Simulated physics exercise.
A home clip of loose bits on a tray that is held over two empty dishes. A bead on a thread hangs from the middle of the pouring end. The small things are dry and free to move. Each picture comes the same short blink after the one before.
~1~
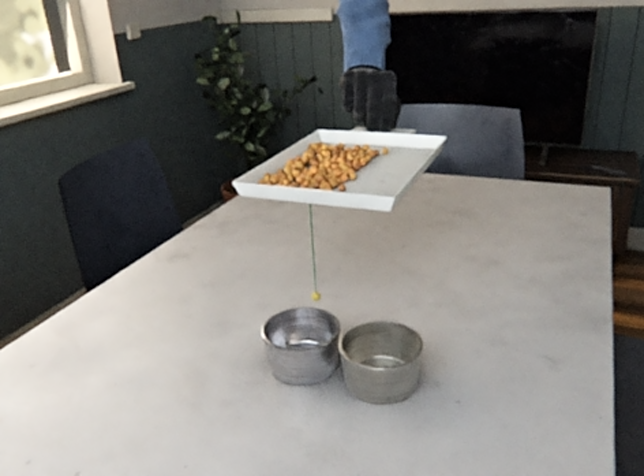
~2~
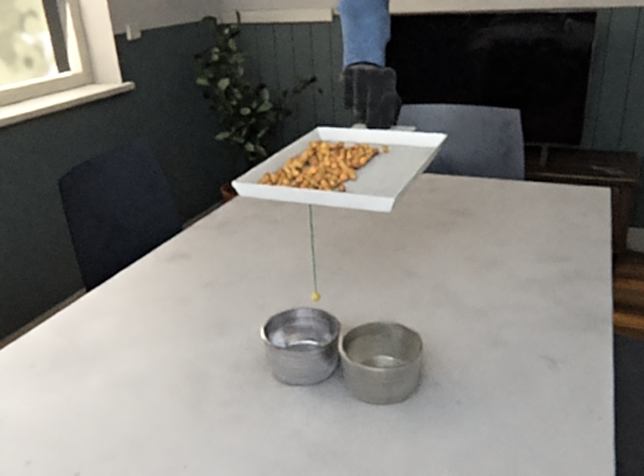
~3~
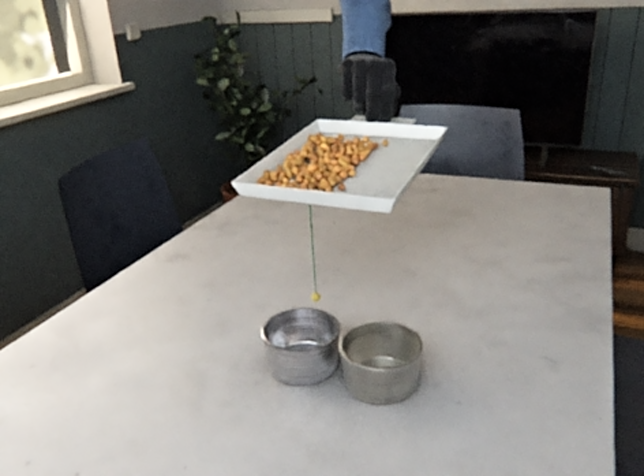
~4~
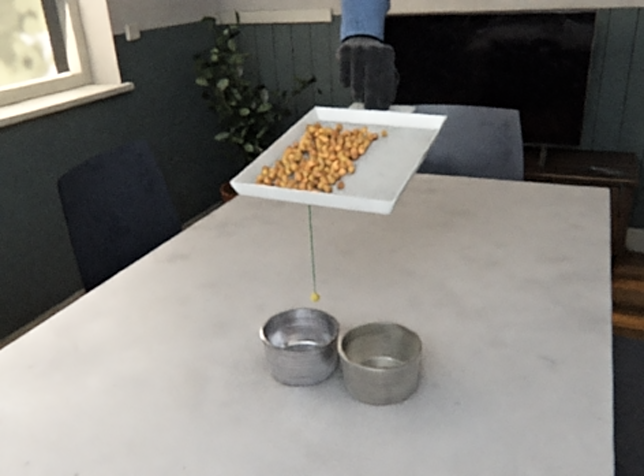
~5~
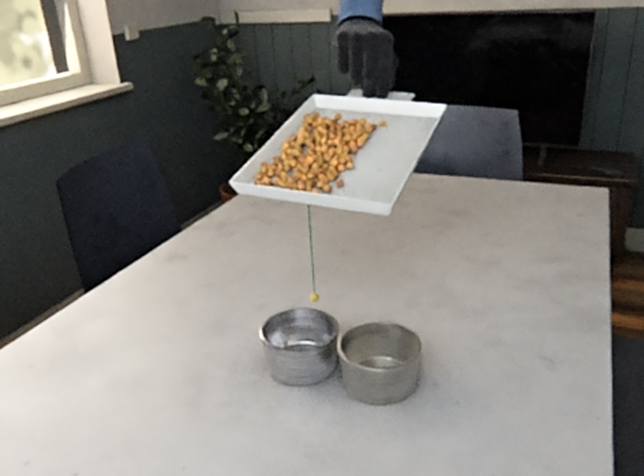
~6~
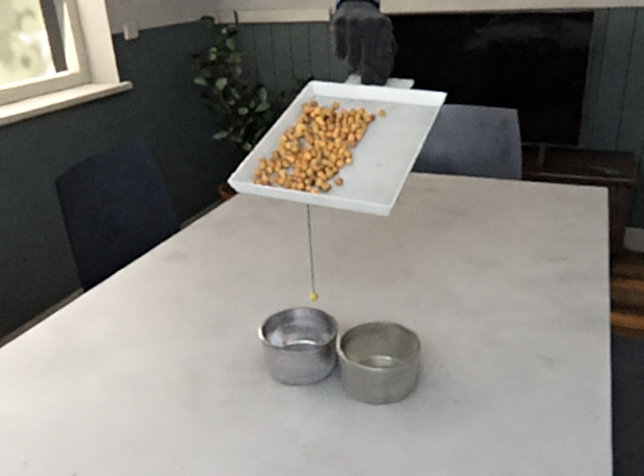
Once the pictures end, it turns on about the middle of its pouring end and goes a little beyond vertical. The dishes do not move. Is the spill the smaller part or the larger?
Together they catch over half.
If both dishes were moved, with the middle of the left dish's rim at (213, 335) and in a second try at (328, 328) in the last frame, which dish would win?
The first try: The right-hand dish. The second: The left one.
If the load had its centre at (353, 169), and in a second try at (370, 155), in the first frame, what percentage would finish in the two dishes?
The first gives 80 %, the second 80 %.
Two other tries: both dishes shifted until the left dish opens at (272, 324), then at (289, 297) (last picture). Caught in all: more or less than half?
The first try: More than half. The second: Less than half.
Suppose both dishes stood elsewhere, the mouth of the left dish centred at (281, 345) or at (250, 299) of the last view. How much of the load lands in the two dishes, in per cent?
First some 40, then 10 per cent.
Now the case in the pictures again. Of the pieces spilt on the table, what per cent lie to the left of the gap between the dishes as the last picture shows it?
Near 80 %.
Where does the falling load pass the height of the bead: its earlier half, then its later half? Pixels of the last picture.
Around (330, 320) and then (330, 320).
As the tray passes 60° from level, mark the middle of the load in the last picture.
At about (315, 173).
Soon, tray tipped steeply; nearly all on the tray; a stray few in the air.
A while on, tray tipped right over; most on the tray; a stray few in the right dish; a stray few in the left dish; a stray few outside both; a small part in the air.
Towards the end, tray tipped past a quarter turn; about a third in the right dish; about a third in the left dish; about a quarter outside both; a stray few in the air.
Finally, tray tipped past a quarter turn; about a third in the right dish; about a third in the left dish; about a quarter outside both; a stray few in the air.
